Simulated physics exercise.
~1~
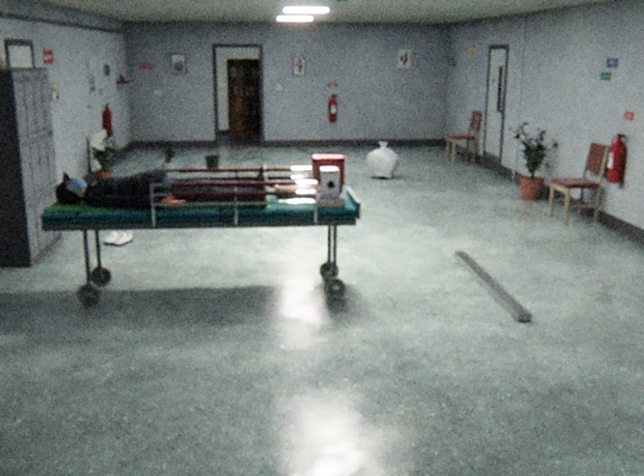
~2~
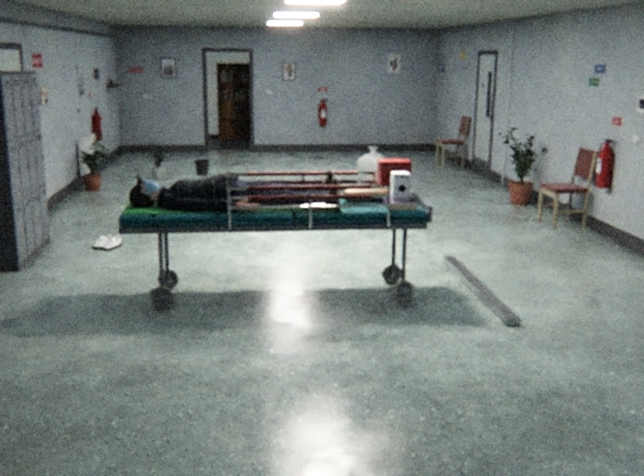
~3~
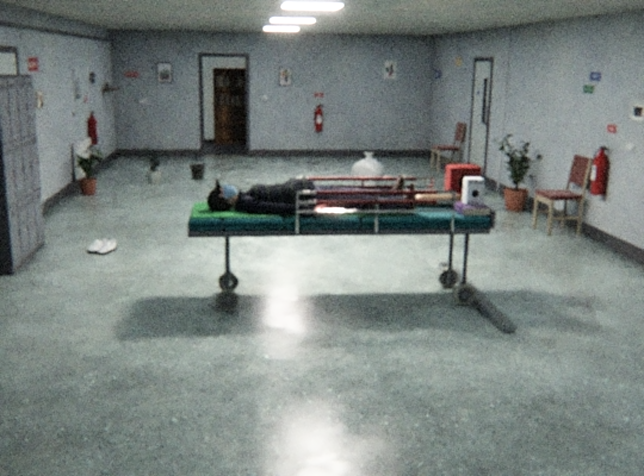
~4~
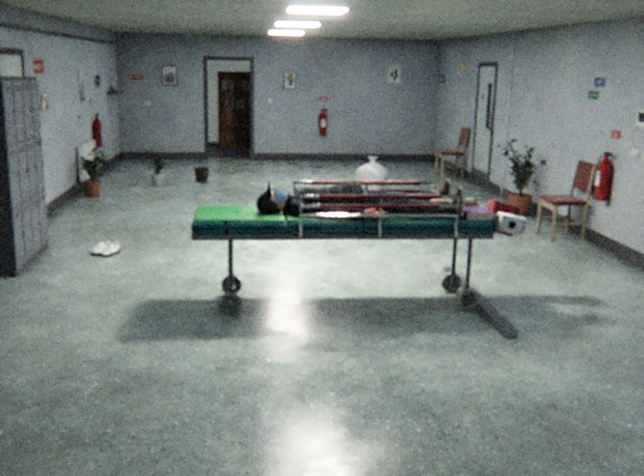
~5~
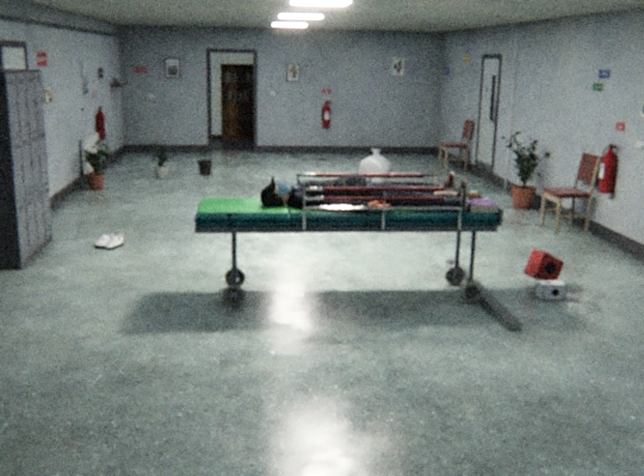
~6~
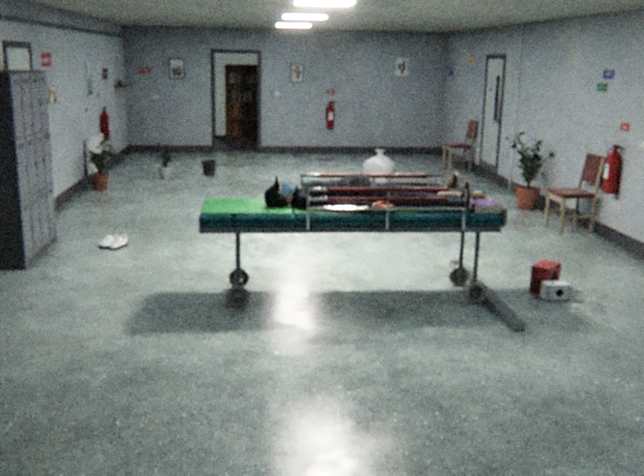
To begin with, a wheeled hospital trolley carries a dark-clothed person lying face up across a pale, shiny floor, with a red box and a white device upright near the right end. The trolley rolls to the right towards a long, low bar on the floor. It stops abruptly at the bar, and the person slides further along the green mattress towards the foot end. The red box and white device tip off the right end and tumble to the floor. They settle beside each other there, while the person remains lying on the stationary trolley.
